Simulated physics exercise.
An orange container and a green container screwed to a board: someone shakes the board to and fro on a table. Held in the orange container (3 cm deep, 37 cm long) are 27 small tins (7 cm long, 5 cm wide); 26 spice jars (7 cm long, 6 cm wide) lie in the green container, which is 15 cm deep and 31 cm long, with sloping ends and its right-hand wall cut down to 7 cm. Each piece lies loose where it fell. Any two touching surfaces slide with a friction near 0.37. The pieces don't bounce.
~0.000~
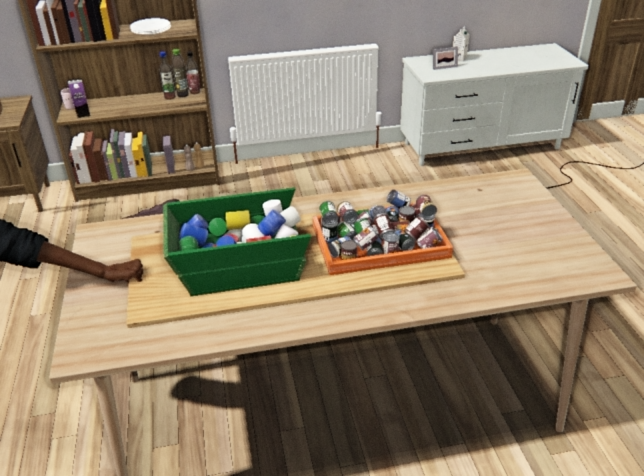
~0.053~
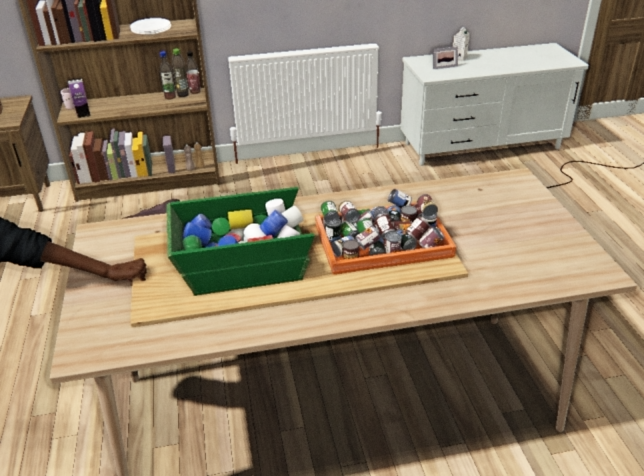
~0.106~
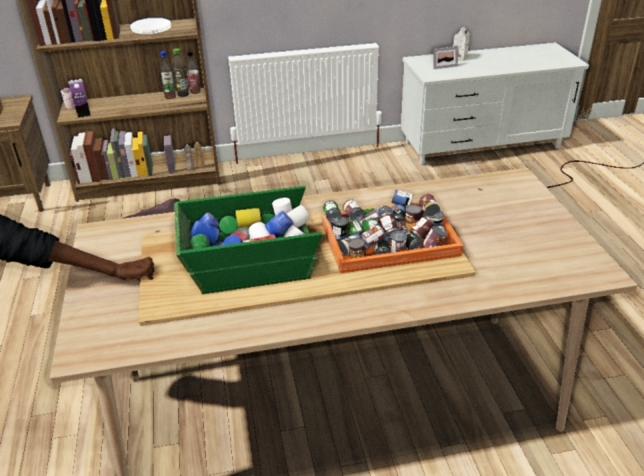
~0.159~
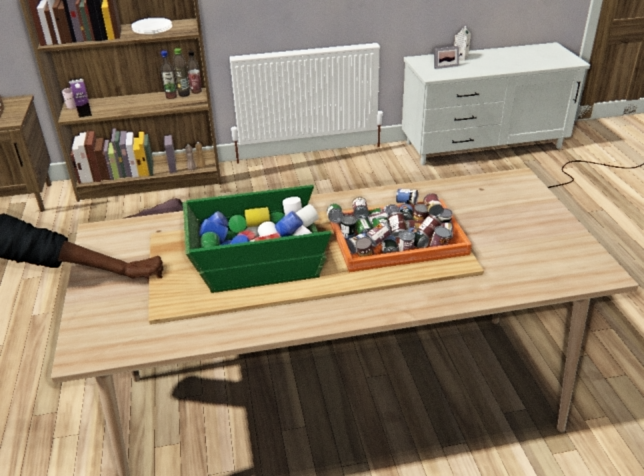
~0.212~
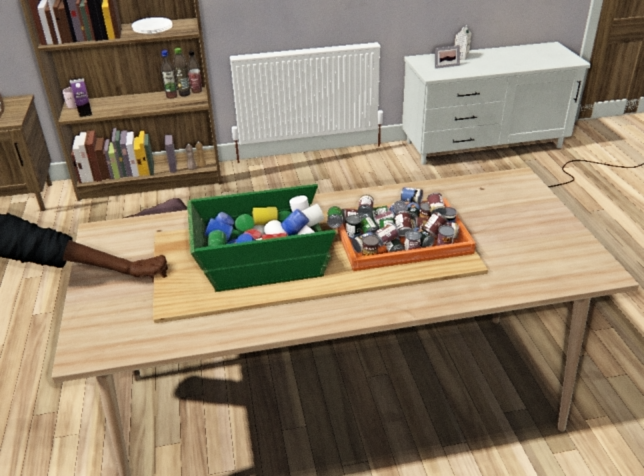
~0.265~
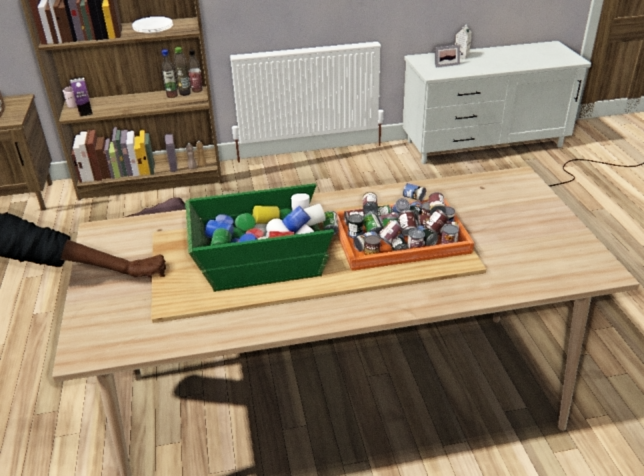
Living room table, a hand sliding a board of green and orange containers rightward, loose contents jostling, then drawing it slightly back.
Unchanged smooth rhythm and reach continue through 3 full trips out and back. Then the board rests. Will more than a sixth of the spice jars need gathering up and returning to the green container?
The spill ends up smaller than a sixth.
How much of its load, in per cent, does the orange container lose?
The orange container comes in at 20 in a hundred.
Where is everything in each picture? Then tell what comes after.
In the first picture (places track the rim corner closest to us here), green container (168, 254); orange container (333, 263); 0 cm along; all still inside.
Green container (172, 254); orange container (337, 262); 1 cm along, in the second picture.
Green container (180, 252); orange container (344, 261); 3 cm along, in the third picture.
Green container (190, 251); orange container (353, 260); 6 cm along, in the fourth picture.
Green container (194, 250); orange container (357, 259); 7 cm along; 2 out, the lowest tin at (412, 196), in the fifth picture.
Green container (192, 250); orange container (355, 258); 6 cm along; 2 out, the lowest tin at (331, 223), in the sixth picture.
After 0.51 s, the orange container is down by 3 of 27 and the green container has all 26.
After 0.82 s, the orange container is down by 3 of 27 and the green container is down by 1 of 26.
After 1.26 s, the orange container is down by 4 of 27 and the green container is down by 1 of 26.
When it is over (at 1.82 s), the orange container is down by 6 of 27 and the green container is down by 1 of 26. Asked share, 1 of 26, 4 per cent.
